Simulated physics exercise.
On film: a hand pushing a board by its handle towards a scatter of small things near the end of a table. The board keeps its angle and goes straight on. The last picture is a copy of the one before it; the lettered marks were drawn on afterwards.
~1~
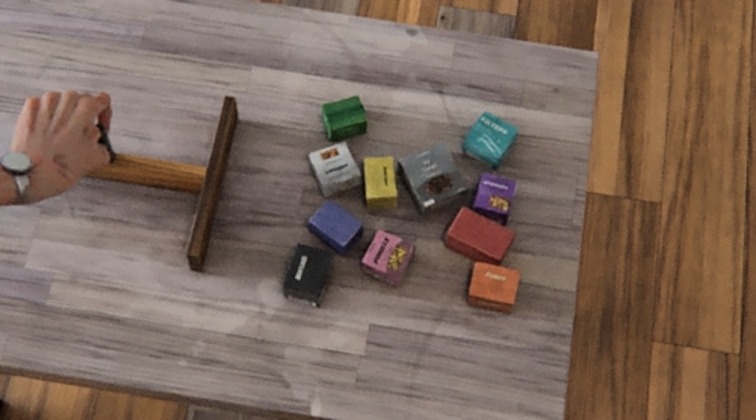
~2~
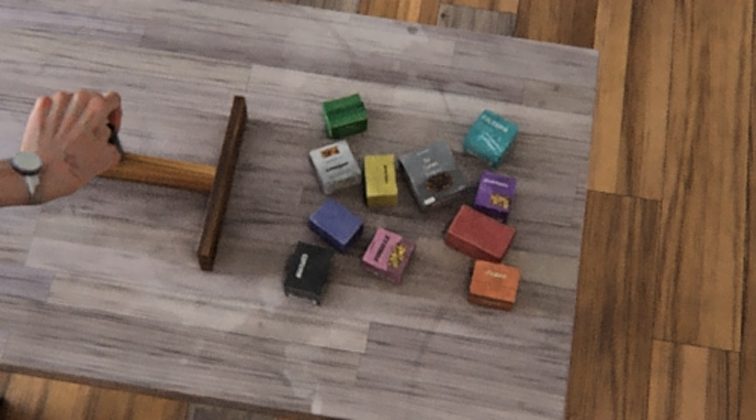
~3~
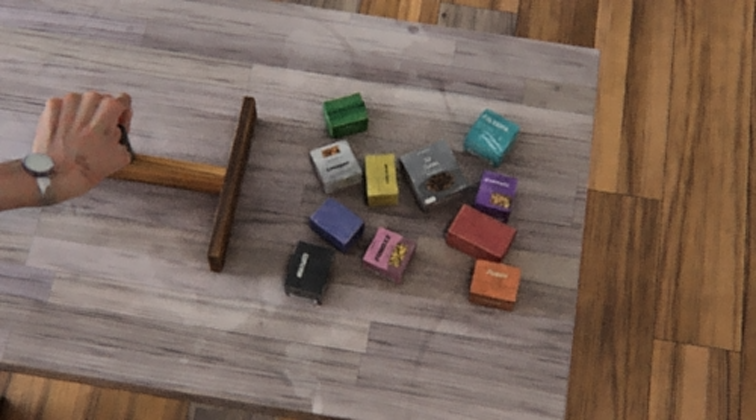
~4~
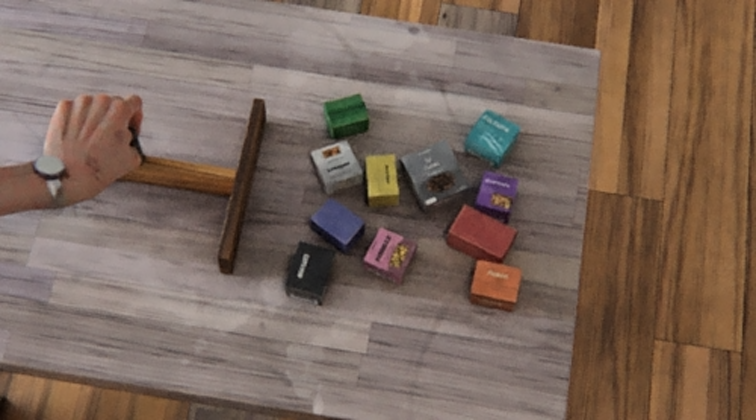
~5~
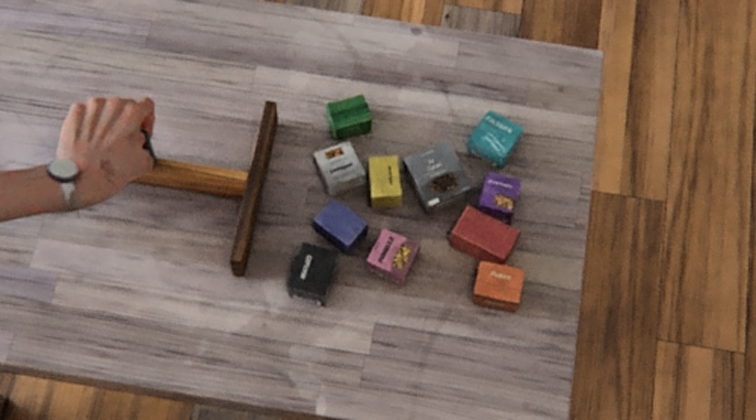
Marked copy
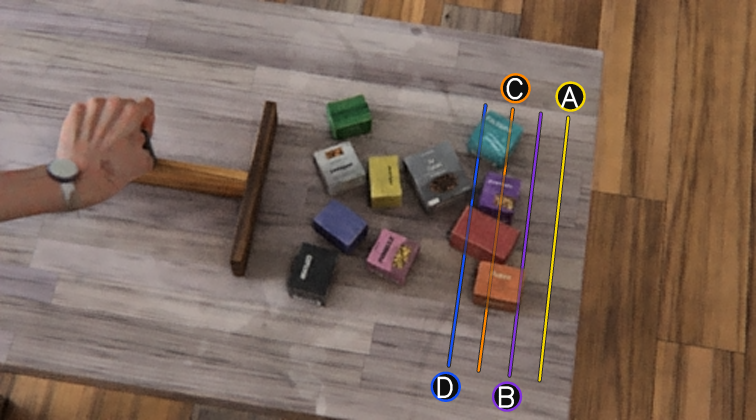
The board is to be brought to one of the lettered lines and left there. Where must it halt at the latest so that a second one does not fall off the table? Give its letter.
As far as mark D.
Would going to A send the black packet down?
By then, no.
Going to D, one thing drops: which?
It is the purple packet.
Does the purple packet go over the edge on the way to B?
By then, yes.
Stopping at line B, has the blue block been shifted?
Yes.
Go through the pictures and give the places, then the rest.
In the first picture, board (211, 173); yellow packet (380, 183); blue block (336, 228).
In the second picture, board (221, 173); grey packet (433, 177).
In the third picture, board (232, 174); green box (346, 116).
In the fourth picture, board (241, 176); purple packet (497, 198).
In the fifth picture, board (253, 178); orange box (498, 287); turquoise box (495, 139); white packet (339, 169).
On the marked copy, A at (555, 243); B at (526, 238); C at (497, 234); D at (468, 229).
Following D. Soon after the start, board (330, 190); green box (366, 115); black packet (342, 278).
Later, board (407, 202); purple packet (557, 214); orange box (506, 292).
In the end, board (466, 211); purple packet over the edge; orange box (565, 302); one fallen.
As for the rest, A drops six; B drops five; C drops four.
